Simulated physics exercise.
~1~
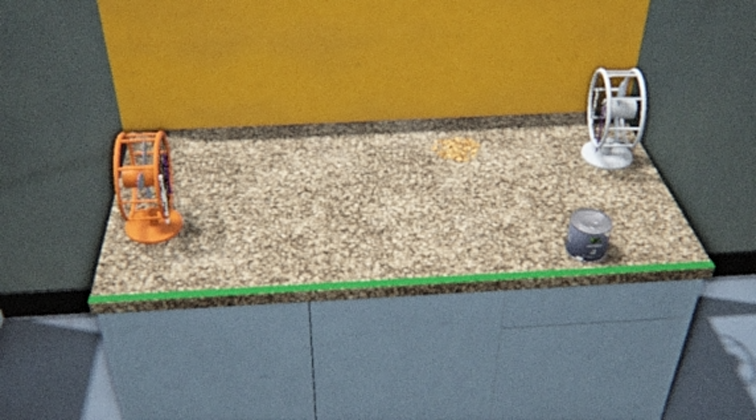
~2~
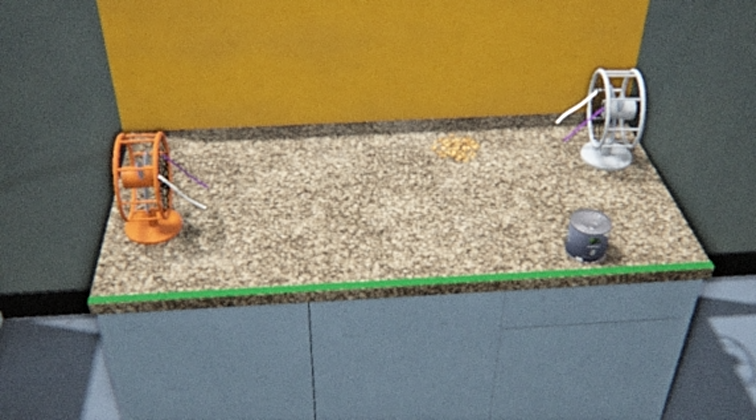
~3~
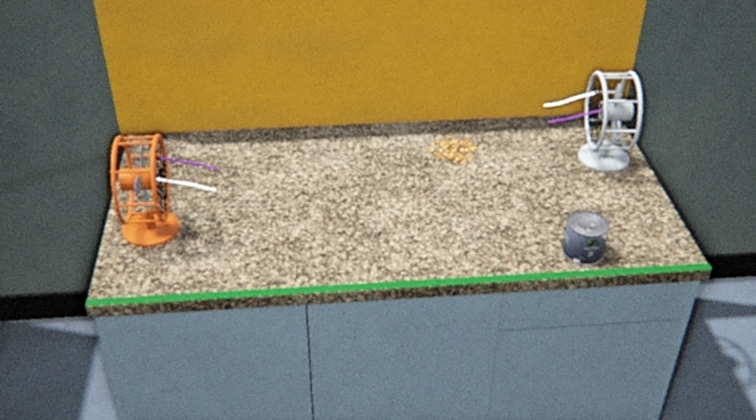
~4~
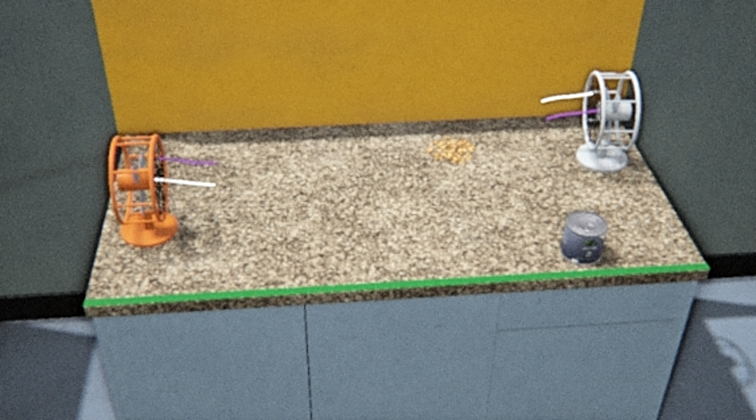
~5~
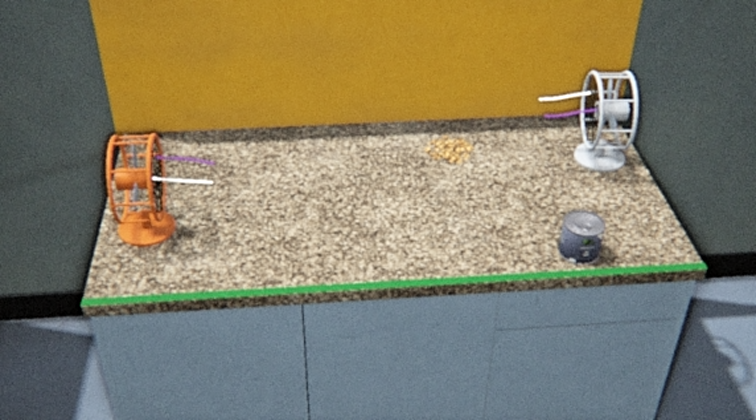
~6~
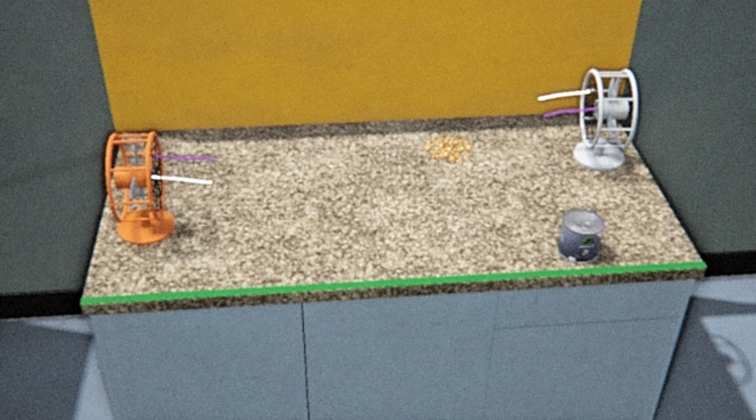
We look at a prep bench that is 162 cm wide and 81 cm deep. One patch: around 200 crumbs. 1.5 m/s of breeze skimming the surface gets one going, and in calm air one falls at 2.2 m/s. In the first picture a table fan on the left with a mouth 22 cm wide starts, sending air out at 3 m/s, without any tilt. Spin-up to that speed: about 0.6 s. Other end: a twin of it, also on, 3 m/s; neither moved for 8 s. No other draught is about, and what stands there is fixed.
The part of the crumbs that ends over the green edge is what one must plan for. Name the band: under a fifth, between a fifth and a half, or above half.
That share does not reach a fifth.
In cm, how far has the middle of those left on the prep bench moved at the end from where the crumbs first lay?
The middle ends up about 20 cm from the start.
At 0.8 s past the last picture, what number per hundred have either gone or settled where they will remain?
Estimate: Close to 0 %.
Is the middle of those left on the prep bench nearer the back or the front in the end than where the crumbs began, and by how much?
Rearward, some 15 cm.
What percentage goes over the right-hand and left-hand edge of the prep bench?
Right-hand 0 %, left-hand 50 %.
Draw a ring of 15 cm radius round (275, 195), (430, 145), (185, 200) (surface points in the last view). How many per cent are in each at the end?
In order: About 0 %, then 30 %, then 0 %.
Then, 0.8 s after the last picture, 0 % are over the green edge; the middle of those left on the top is near (429, 144); 0 % are gone or lie where they will stay.
Then, 1.8 s after the last picture, 0 % are over the green edge; the middle of those left on the top is near (400, 127); 5 % are gone or lie where they will stay.
Then, 3.6 s after the last picture, 0 % are over the green edge; the middle of those left on the top is near (391, 123); 26 % are gone or lie where they will stay.
Then, 7.2 s after the last picture, at the end, 0 % are over the green edge; the middle of those left on the top is near (403, 123).
